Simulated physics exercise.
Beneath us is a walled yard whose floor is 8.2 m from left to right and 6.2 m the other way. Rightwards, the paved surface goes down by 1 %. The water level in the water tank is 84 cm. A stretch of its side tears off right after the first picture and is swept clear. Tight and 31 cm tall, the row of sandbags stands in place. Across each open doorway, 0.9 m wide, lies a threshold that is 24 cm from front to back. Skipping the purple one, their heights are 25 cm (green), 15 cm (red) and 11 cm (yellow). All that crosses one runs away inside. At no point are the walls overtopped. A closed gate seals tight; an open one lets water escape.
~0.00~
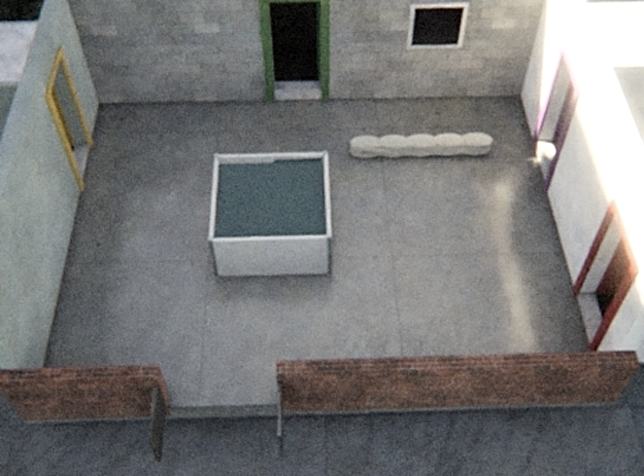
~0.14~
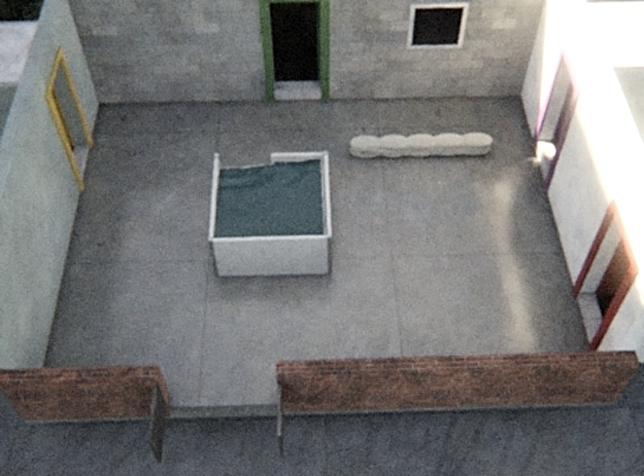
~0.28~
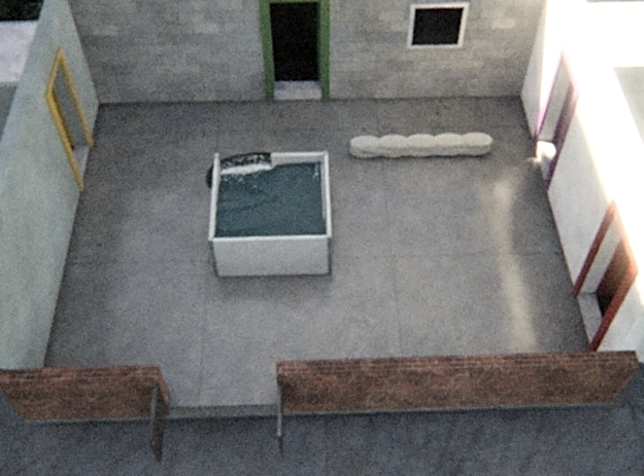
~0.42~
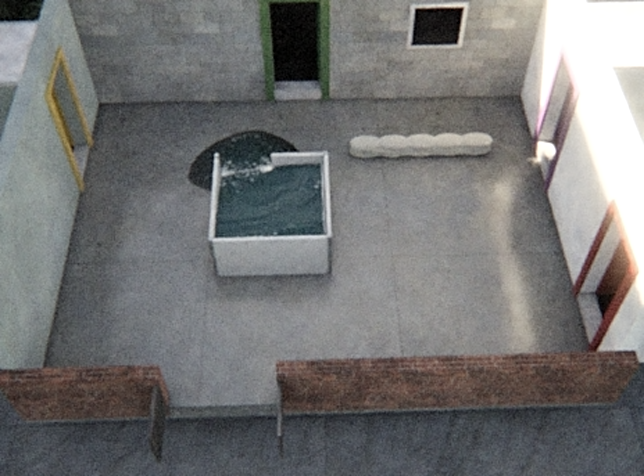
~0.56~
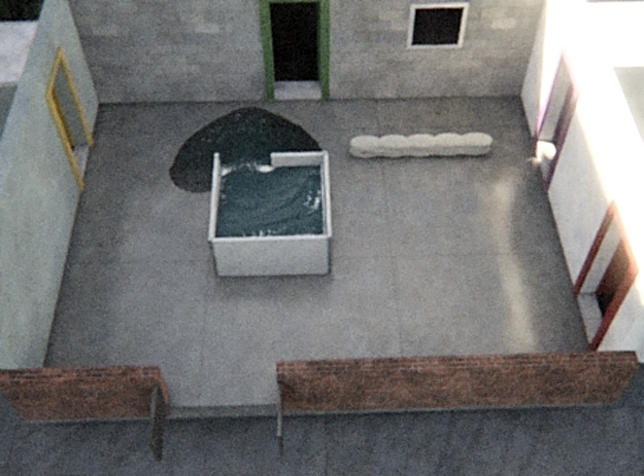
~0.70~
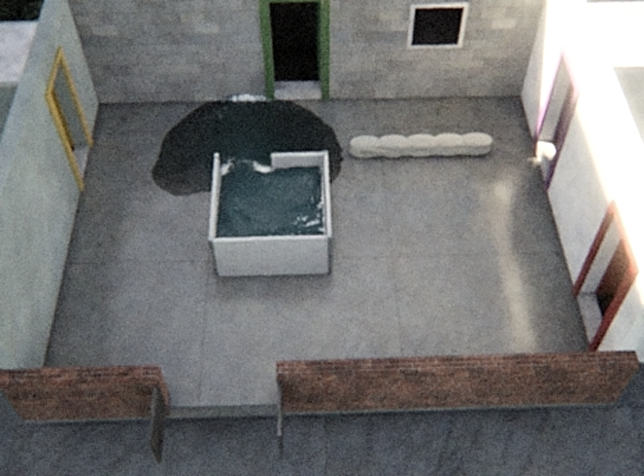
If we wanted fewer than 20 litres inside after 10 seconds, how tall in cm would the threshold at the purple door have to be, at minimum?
It would need to be around 8 cm tall.
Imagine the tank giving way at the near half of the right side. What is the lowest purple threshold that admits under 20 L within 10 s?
About 15 centimetres.
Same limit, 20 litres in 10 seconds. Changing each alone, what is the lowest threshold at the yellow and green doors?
Some 8.5 cm for yellow, some 25 cm for green.
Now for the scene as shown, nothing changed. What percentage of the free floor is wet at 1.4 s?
Near 20 per cent of the open floor.
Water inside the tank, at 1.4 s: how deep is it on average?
About 53 centimetres.
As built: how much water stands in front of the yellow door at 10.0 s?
Roughly 4.0 cm deep.
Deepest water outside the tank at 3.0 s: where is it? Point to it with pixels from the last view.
Near pixel (109, 105).
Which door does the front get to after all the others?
Answer: Red.
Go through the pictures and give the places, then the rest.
In the first picture, the water tank at (271, 198) is whole and still, 84 cm deep; the purple door at (553, 127) is dry.
In the second picture, the front is at a hidden place, 0.4 m from the gap on the far side; 0.3 m2 of floor is wet, 84 cm left at the back.
In the third picture, the gap is on the far side, the front 0.9 m out at a hidden place; the back of the water tank holds 84 cm.
In the fourth picture, water pours out on the far side and has run 1.5 m, to (254, 133); about 8 cm deep outside, 78 cm at the back.
In the fifth picture, water pours out on the far side and has run 2.1 m, to (242, 111); about 6 cm deep outside, 70 cm at the back.
In the sixth picture, water pours out on the far side and has run 2.4 m, to (215, 101); about 5 cm deep outside, 73 cm at the back; 3.8 m in a straight line remain to the purple door at (553, 127).
After 1.4 s water covers 20 % of the floor, deepest (40 cm) near (246, 186); it has not reached the purple door.
After 3.0 s water covers 30 % of the floor, deepest (29 cm) near (109, 105); it has not reached the purple door.
After 10.0 s water covers 85 % of the floor, deepest (12 cm) near (521, 110); 8 cm at the purple door, 0 litres in over its 23 cm threshold.
At the purple door as built, the water arrived by 3.3 s and peaked near 12 cm at 6.4 s.
With a threshold of 6.5 cm, 38 litres would have come in within the 10 s; with 9 cm, 14 litres. So under 20 litres takes about 8 cm.
